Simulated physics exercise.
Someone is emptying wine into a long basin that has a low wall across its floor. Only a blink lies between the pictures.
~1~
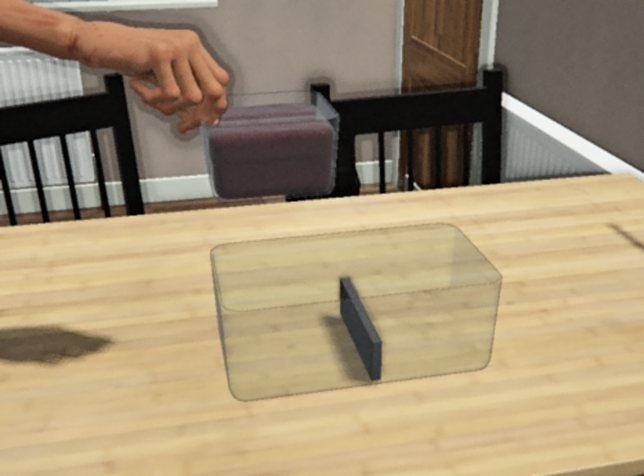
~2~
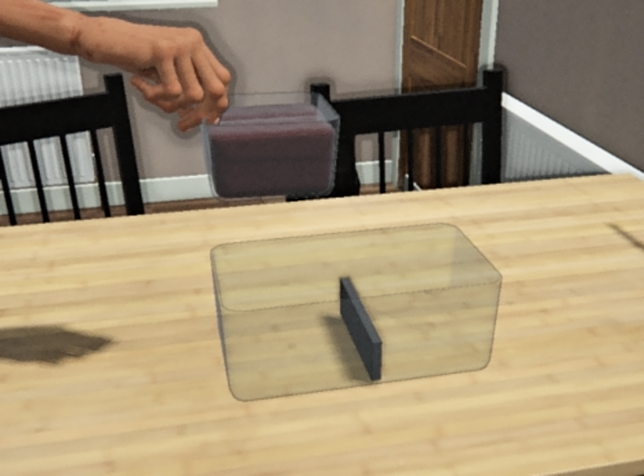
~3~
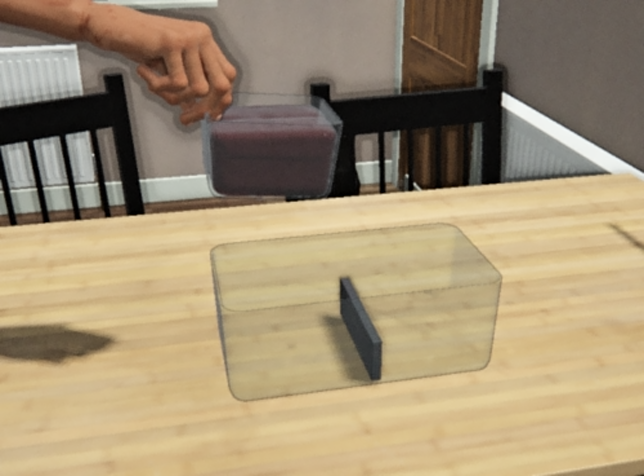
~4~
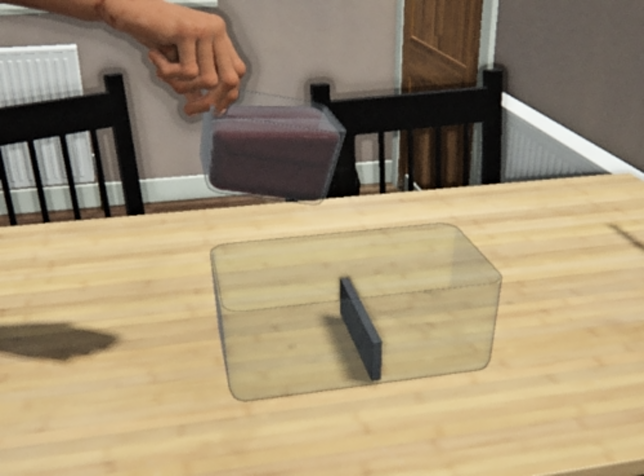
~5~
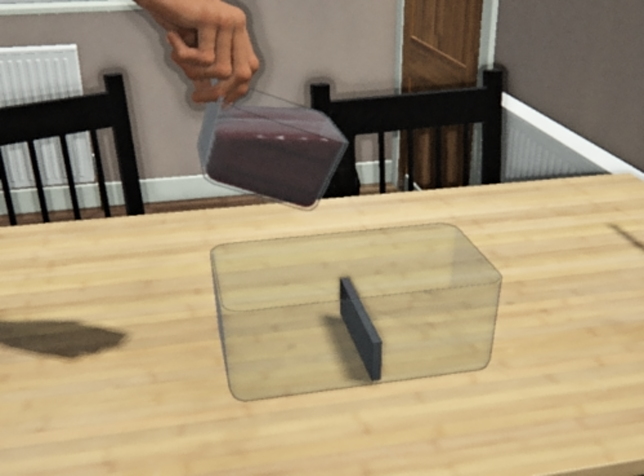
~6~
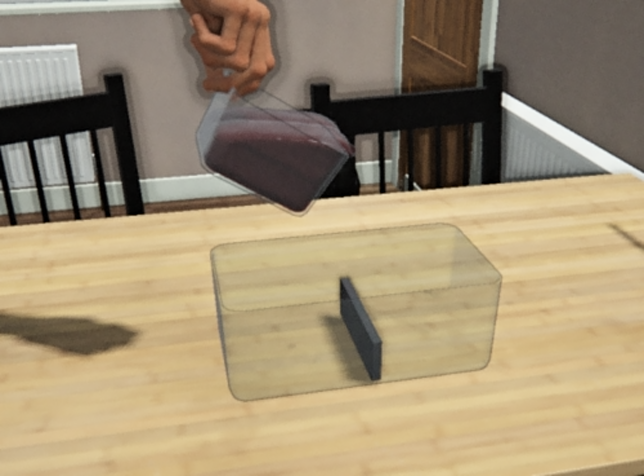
A hand tilted a clear container of dark red wine further and further to the right, above a long see-through basin with a low dark wall across its floor, on a wooden table.
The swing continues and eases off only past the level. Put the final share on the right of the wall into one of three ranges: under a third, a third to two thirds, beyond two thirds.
Range: Beyond two thirds.
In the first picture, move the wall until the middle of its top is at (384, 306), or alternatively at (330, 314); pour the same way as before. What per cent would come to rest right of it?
Well, it's close to 50 per cent for the first one, then 85 per cent for the other.
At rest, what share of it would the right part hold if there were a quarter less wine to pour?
I'd reckon close to 75 %.
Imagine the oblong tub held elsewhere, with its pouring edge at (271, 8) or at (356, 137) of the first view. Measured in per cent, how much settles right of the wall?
55 %, then 85 %.
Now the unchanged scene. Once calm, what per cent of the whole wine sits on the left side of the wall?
Roughly 20 per cent.
A moment on, the oblong tub is tipped on its side and 32 per cent is still to pour, 0 is left of the wall and 22 right of it.
Next, the oblong tub is tipped on its side and 9 per cent is still to pour, 5 is left of the wall and 73 right of it.
Then the oblong tub is tipped on its side and 3 per cent is still to pour, 12 is left of the wall and 75 right of it.
Later the oblong tub is tipped on its side and 1 per cent is still to pour, 18 is left of the wall and 76 right of it.
In the end 21 per cent lies left of the wall, 76 right of it and 3 outside.
